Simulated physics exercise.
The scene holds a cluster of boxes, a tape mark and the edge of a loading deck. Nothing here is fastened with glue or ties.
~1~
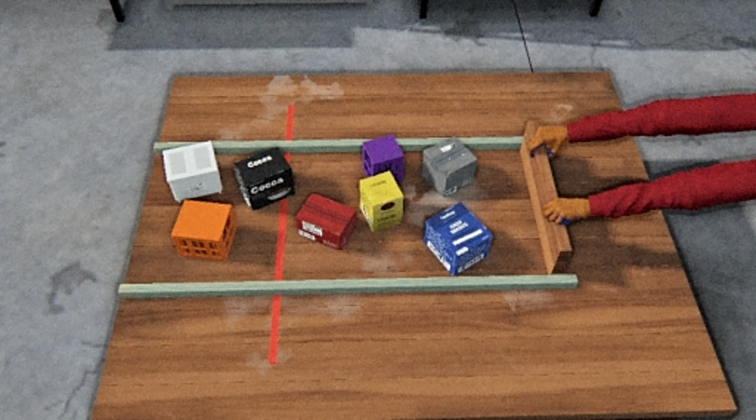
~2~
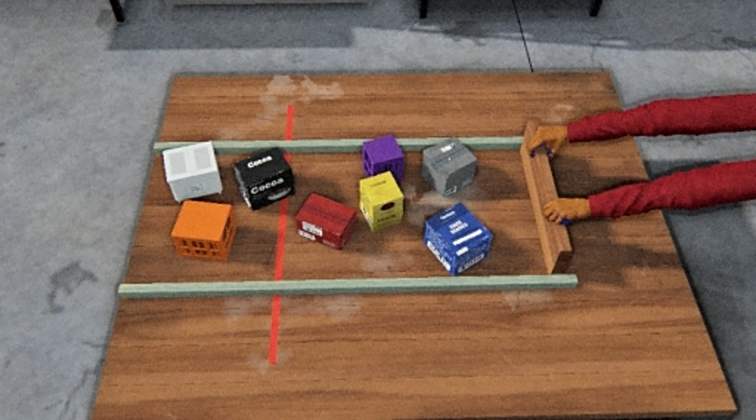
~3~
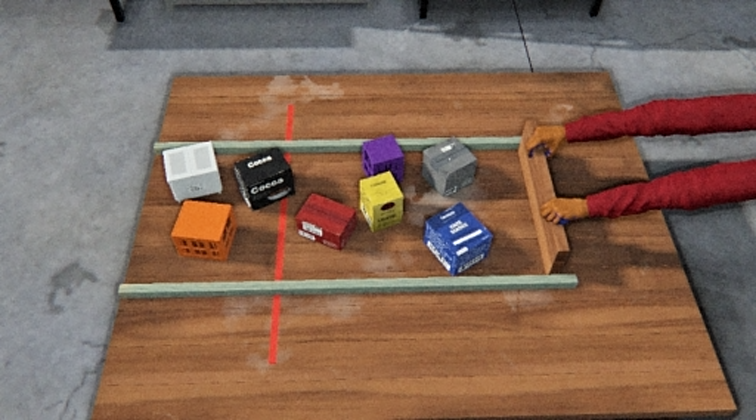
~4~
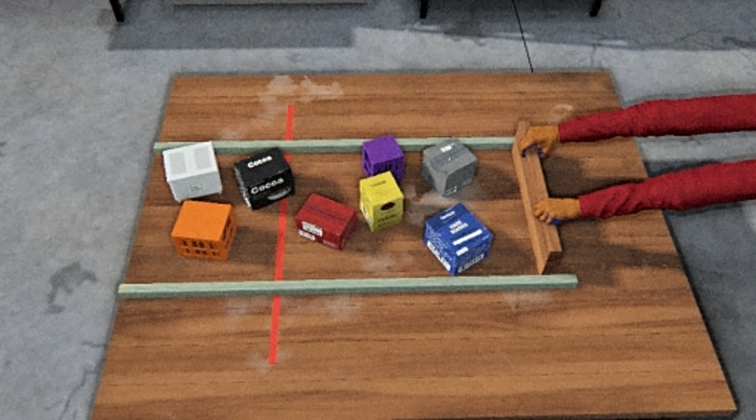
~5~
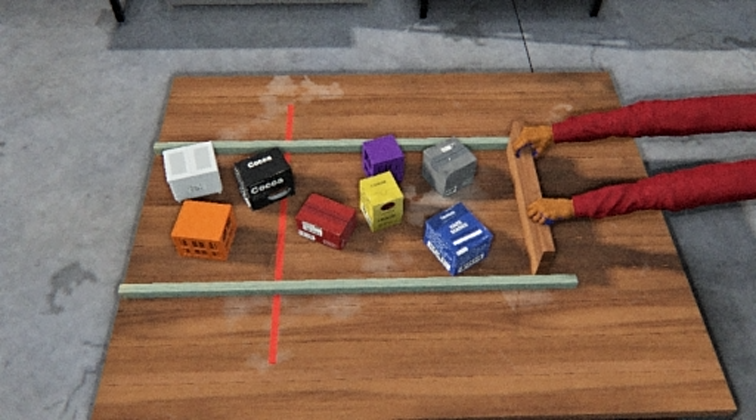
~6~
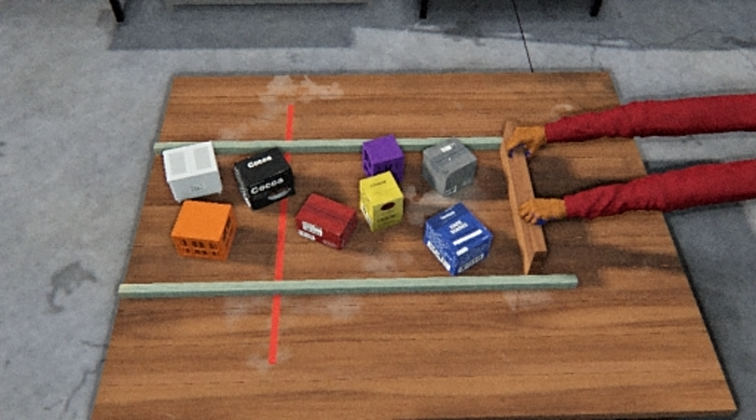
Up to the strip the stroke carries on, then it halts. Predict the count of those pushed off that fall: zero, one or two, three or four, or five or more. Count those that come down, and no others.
In the end, the drop-off count sits at nought.
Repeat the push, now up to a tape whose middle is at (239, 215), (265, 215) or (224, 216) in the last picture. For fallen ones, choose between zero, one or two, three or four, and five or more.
In the order of the places given: 1 or 2; zero; either one or two.
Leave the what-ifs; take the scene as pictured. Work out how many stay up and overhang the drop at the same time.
That'd be 0.
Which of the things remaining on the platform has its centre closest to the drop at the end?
It's the orange crate that is foremost.
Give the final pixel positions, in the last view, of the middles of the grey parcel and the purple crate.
The one named first is at (266, 162), the next at (230, 163).
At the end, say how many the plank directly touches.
Count recorded: 3.
Soon after, none off yet; white tote at rest near (194, 172); orange crate at rest near (205, 231); black box at rest near (265, 179).
In the end, the number that fall off is zero.
